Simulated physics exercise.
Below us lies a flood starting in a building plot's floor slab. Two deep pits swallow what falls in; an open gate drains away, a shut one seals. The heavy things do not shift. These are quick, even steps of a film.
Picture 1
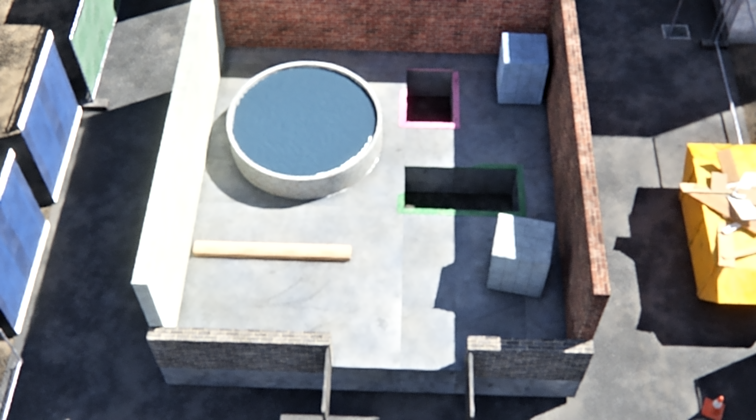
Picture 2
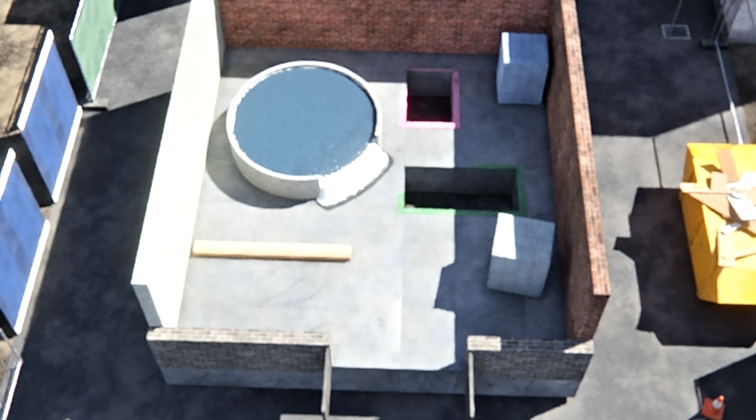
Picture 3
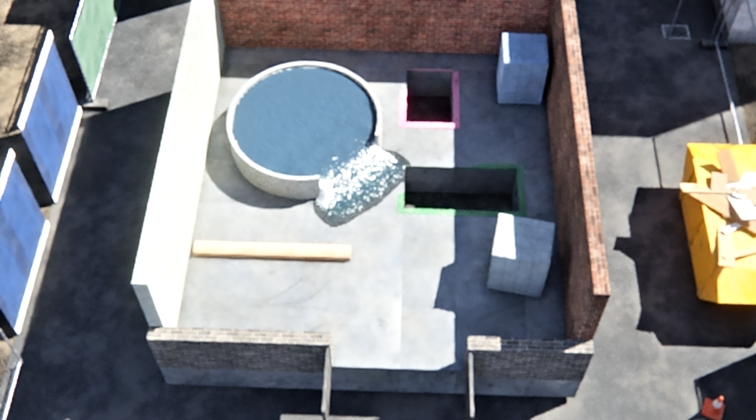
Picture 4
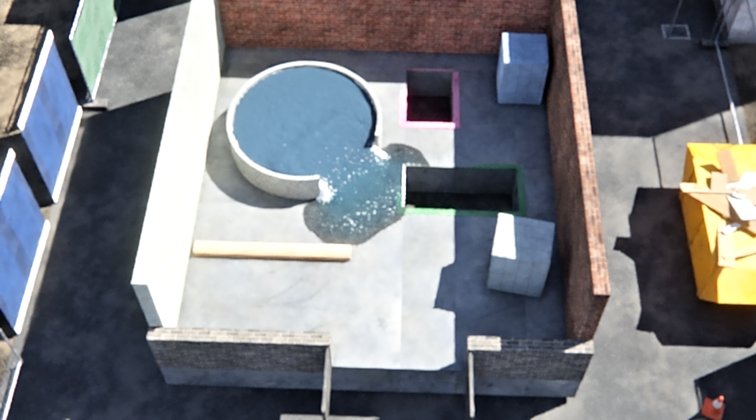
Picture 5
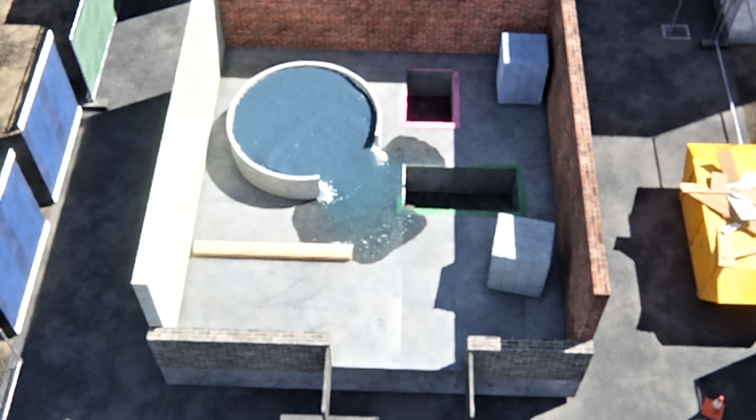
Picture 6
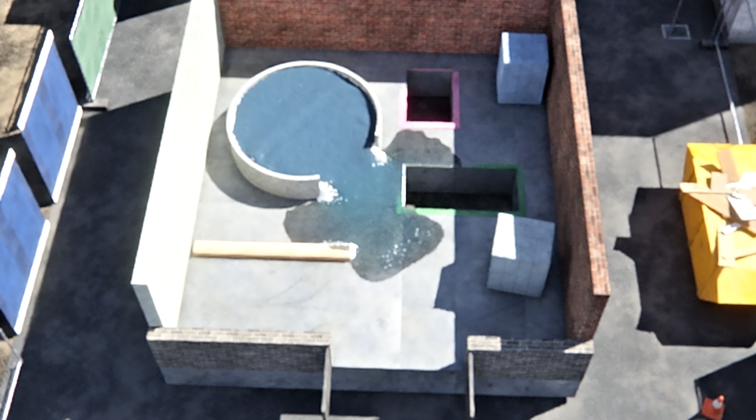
Water bursts through the lower right side of a round, pale-walled pool on the grey concrete floor of a walled yard, seen from high above by a still camera. A magenta-edged pit and a green-edged pit lie to the right near two grey blocks, with a cream beam below the pool. White froth spills out, then dark water spreads to the green-edged pit, the beam and down the floor.
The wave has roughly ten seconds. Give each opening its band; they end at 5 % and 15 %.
In the end: The gate takes above 15 %; the green pit takes above 15 %; the pink pit takes not even 5 %.
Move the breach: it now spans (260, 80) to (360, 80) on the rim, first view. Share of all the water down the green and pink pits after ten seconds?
Roughly, in per cent: Green 8, pink 35.
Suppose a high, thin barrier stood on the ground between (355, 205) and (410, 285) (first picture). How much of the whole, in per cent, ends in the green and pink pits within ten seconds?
In per cent: Green 50, pink 0.
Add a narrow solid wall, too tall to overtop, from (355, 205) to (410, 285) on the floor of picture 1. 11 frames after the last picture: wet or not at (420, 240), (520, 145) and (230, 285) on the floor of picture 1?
In that order: Awash, clear, no water.
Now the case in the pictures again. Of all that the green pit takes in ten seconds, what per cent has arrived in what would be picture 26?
About 55 per cent.
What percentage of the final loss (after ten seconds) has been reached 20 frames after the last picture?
Close to 45 %.
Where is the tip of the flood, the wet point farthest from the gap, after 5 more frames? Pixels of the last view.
Around (484, 329).
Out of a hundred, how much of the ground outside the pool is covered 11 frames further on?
Roughly 35 per cent.
A moment on, water covers 25 % of the floor; the gate 0 %, the green pit 6 %, the pink pit 0 %.
Next, water covers 35 % of the floor; the gate 1 %, the green pit 12 %, the pink pit 0 %.
Then, water covers 40 % of the floor; the gate 7 %, the green pit 19 %, the pink pit 0 %.
Later, water covers 50 % of the floor; the gate 15 %, the green pit 29 %, the pink pit 0 %.
In the end, water covers 55 % of the floor; the gate 25 %, the green pit 37 %, the pink pit 1 %.
